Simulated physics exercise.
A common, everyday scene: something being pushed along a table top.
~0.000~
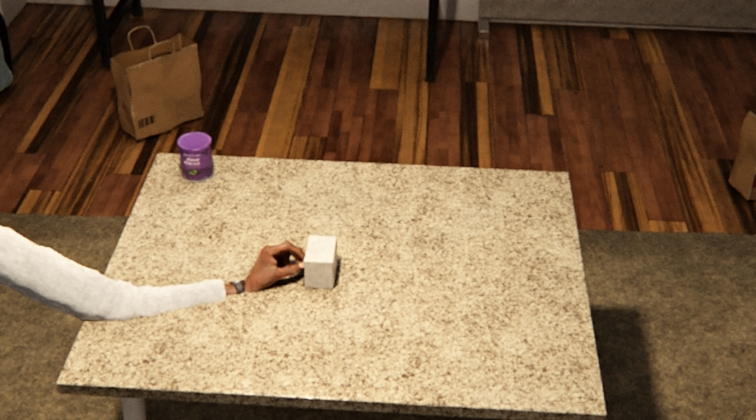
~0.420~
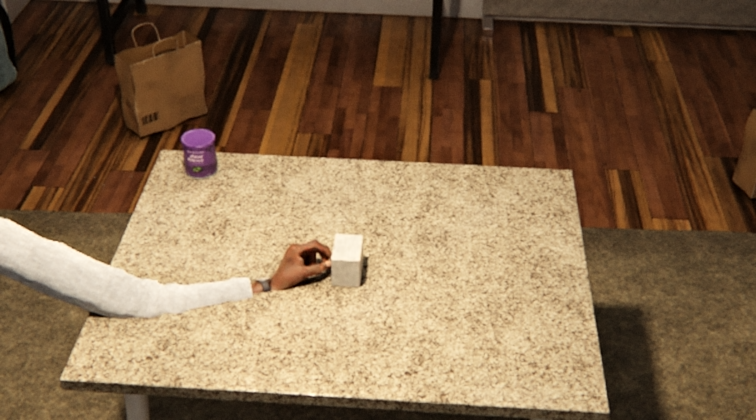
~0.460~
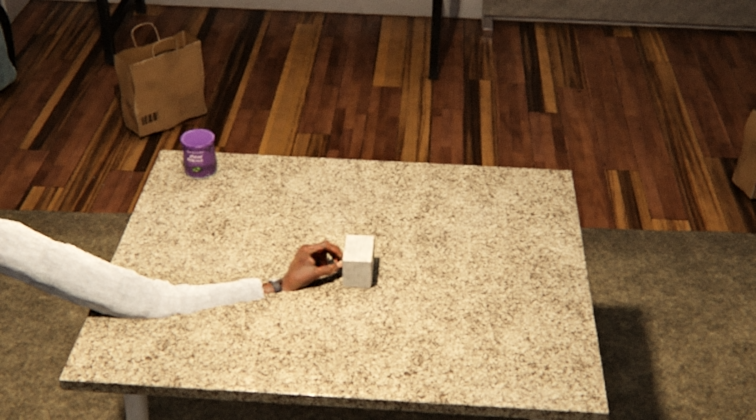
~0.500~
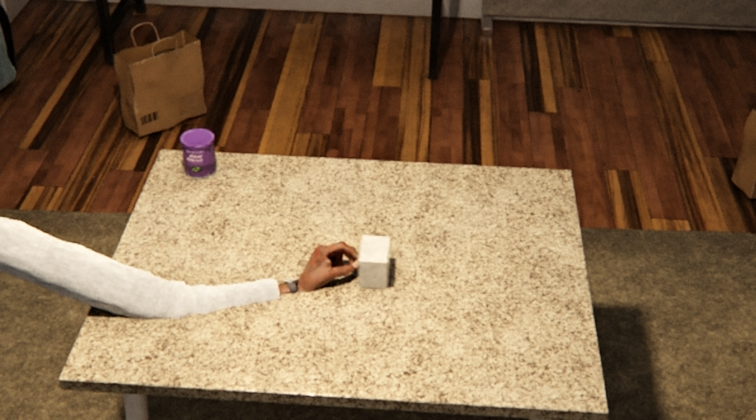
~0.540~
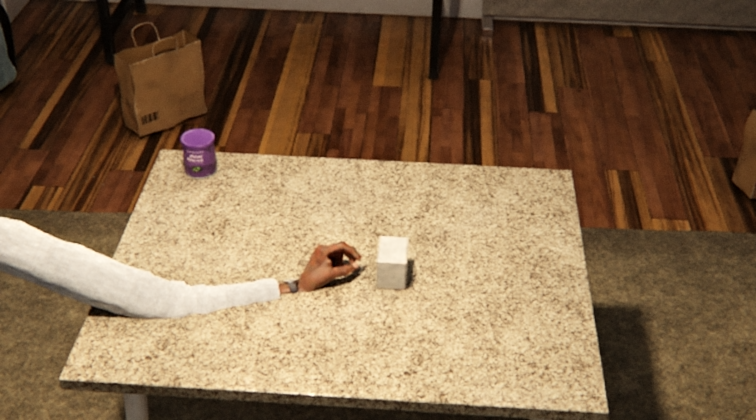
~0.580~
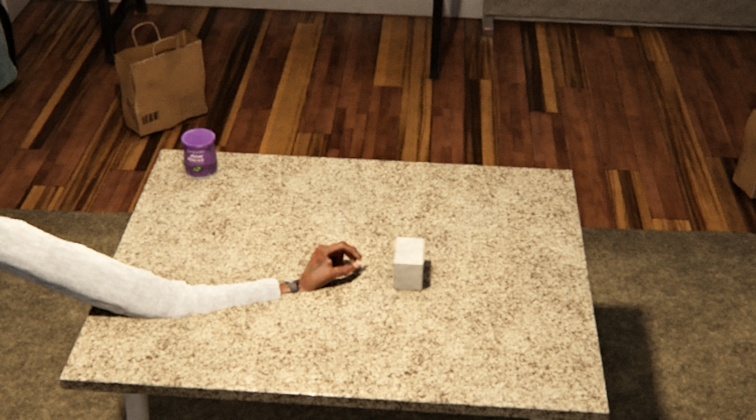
A white block slides to the right across a speckled table top, pushed by the hand of a white-sleeved arm reaching in from the left. The hand then stays in place while the block moves on to the right, away from the fingers, a gap widening between them.
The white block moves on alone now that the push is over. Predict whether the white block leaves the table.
I predict it will still be up on the table.
After 0.68 s, white block shifted about its own width near (440, 265).
After 0.78 s, white block shifted well along near (459, 266).
After 0.88 s, white block shifted well along near (466, 267).
In the end (1.3 s), moved from the start, white block. At the end, from the last picture's camera, white block near (466, 267).
